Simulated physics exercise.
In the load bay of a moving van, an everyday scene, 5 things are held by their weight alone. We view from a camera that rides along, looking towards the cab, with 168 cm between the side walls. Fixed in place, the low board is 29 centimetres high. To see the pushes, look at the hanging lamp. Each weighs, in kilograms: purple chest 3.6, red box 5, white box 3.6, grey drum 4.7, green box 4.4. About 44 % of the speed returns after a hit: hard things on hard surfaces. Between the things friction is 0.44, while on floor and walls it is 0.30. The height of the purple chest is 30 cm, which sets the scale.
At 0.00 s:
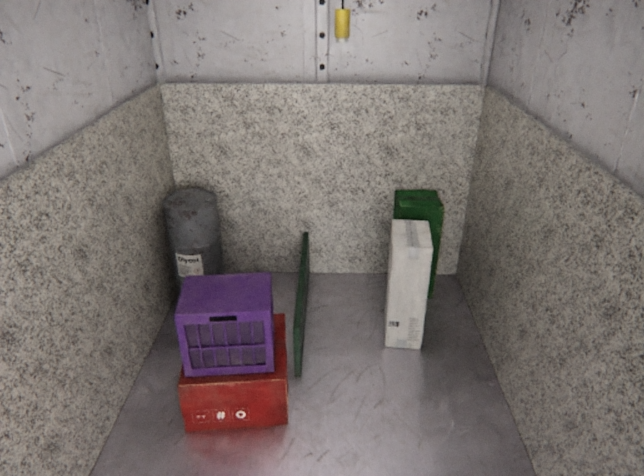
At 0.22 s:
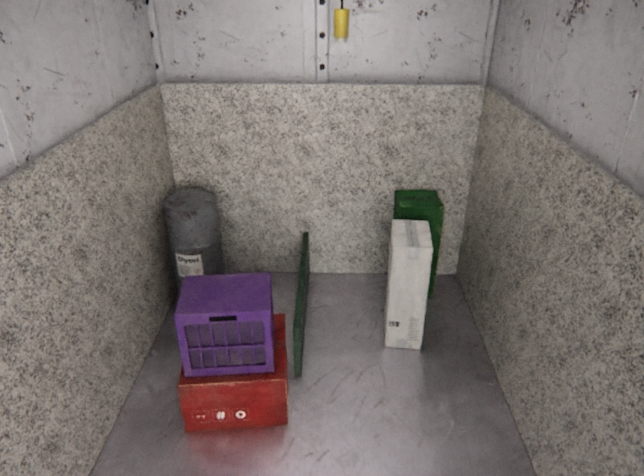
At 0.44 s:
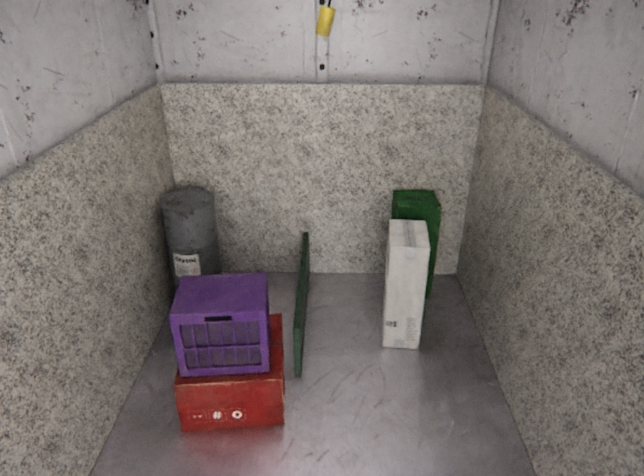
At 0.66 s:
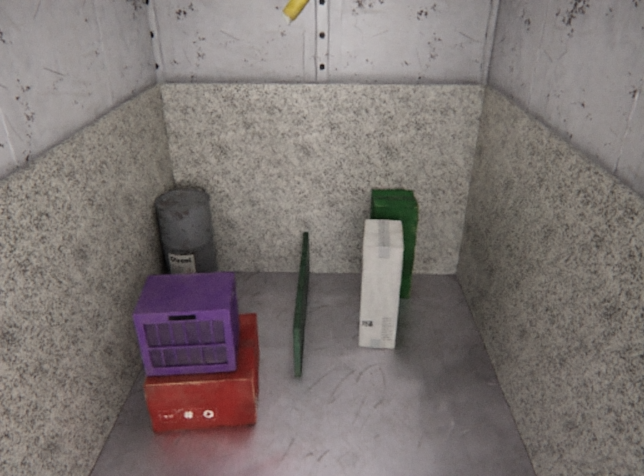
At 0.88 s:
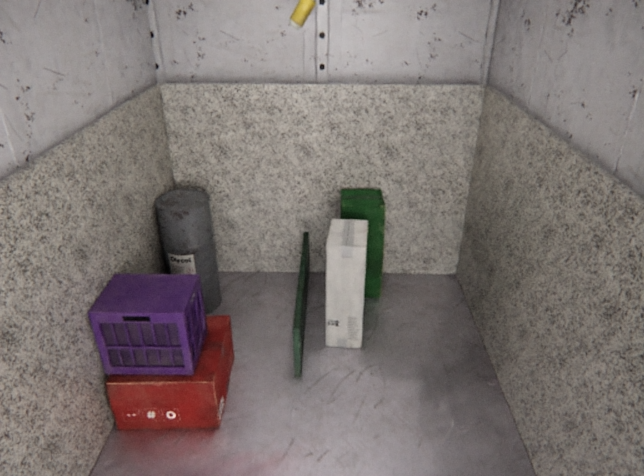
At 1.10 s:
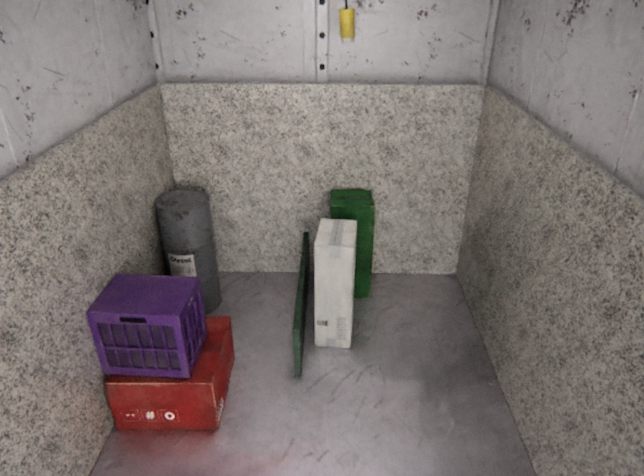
Purple chest on a red box sliding left with the white and green boxes in a van's load bay as a yellow lamp swings.
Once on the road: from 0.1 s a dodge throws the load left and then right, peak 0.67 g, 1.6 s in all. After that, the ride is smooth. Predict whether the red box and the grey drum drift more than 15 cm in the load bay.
Red box does not drift, grey drum drifts.
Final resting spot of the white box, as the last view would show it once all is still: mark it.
In the last picture it sits around (422, 284).
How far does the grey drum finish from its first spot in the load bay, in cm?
34 cm.
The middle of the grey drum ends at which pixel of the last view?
Close to (259, 255).
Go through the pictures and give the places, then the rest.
Smooth; red box (238, 369); grey drum (197, 254), in the first frame.
Force 0.20 g left; purple chest (229, 323), in the second frame.
Force 0.57 g left; white box (404, 285), in the third frame.
Force 0.40 g left; purple chest (192, 322) moved 15 cm; white box (380, 285) moved 13 cm, in the fourth frame.
Smooth; green box (361, 244) moved 30 cm; purple chest (153, 323) moved 31 cm, in the fifth frame.
Force 0.34 g right; red box (177, 370) moved 27 cm; grey drum (190, 254) moved 4 cm, in the sixth frame.
After 1.50 s, force 0.34 g right; grey drum moved 13 cm near (221, 254); red box moved 11 cm near (213, 370); green box moved 18 cm.
After 1.60 s, force 0.17 g right; grey drum moved 21 cm near (236, 254); red box moved 3 cm near (231, 371); green box moved 9 cm.
In the end (2.3 s), not toppled but over 15 cm from the start, grey drum; the other 4 under 15 cm from the start. In the last view, red box near (243, 371), grey drum near (259, 255).
